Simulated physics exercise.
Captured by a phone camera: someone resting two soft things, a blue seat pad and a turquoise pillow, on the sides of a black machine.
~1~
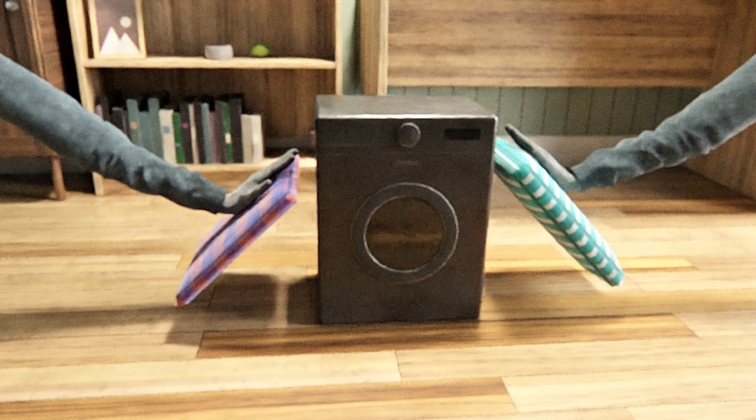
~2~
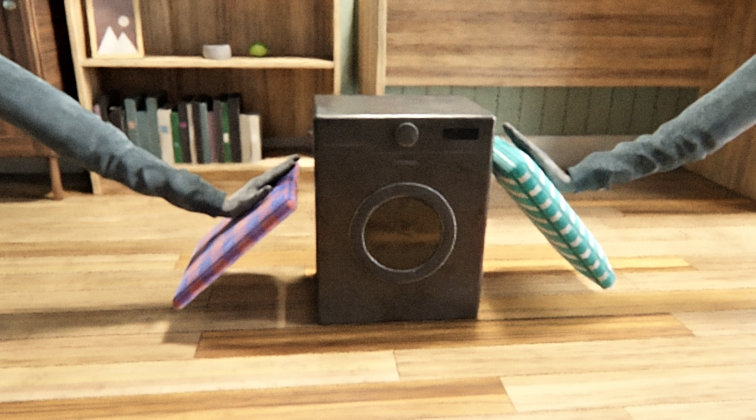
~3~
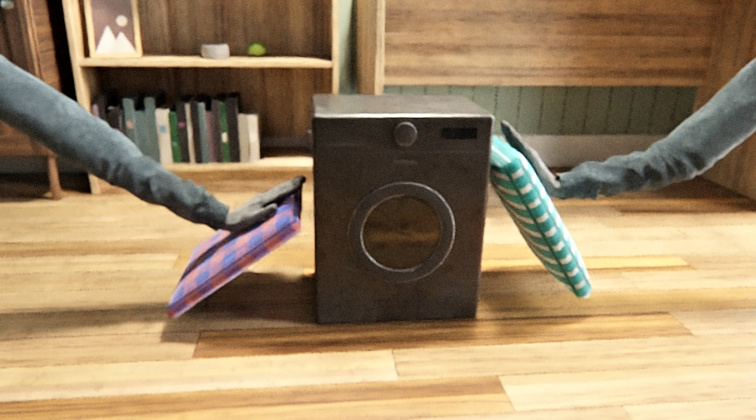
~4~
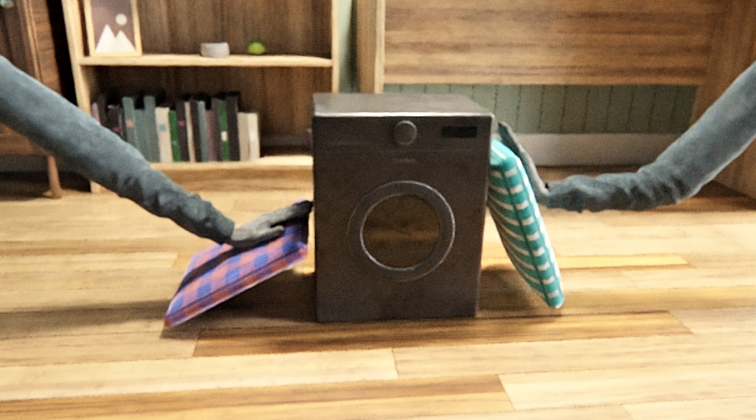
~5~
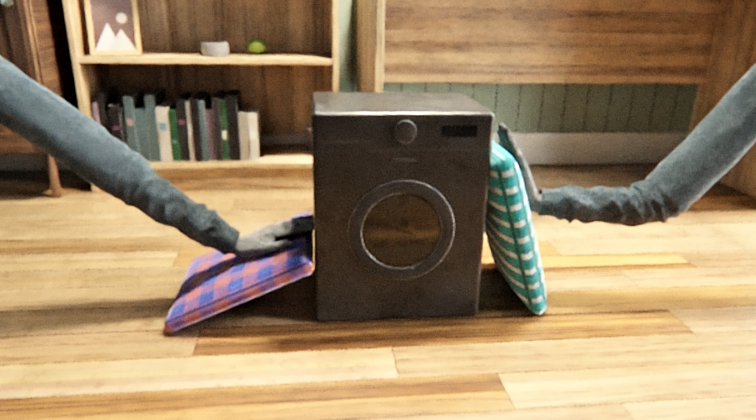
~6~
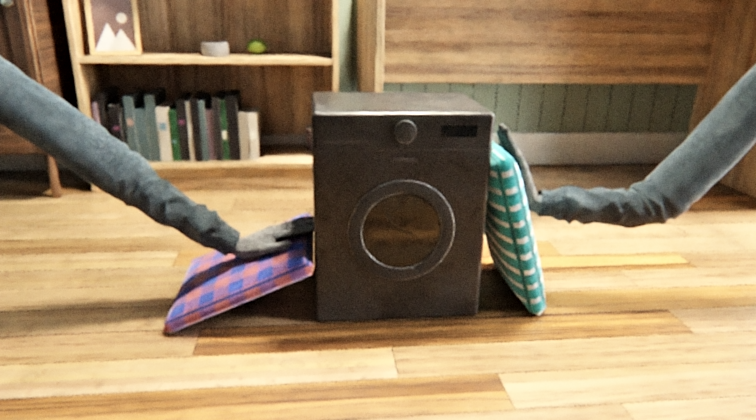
In a wood-floored room with a bookshelf behind, two gray-sleeved arms hold a blue-and-red checked pad and a turquoise-and-white cushion slanted against either side of a black machine. Both lower ends move down and inward, until the left pad lies at a low slant and the right cushion leans nearly upright.
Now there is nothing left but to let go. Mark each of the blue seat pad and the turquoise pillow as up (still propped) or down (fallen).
Blue seat pad: Down, turquoise pillow: Up.
Then, 0.20 s later than the last view, seat pad slipping down near (243, 279); pillow against the side near (499, 221).
Then, 0.32 s later than the last view, seat pad flat on the floor near (242, 287); pillow against the side near (499, 221).
Then, 0.98 s later than the last view, seat pad flat on the floor near (242, 288); pillow against the side near (500, 221).
Finally, seat pad flat on the floor near (242, 288); pillow against the side near (500, 220). The blue seat pad slumps to the floor and the turquoise pillow remains propped up.
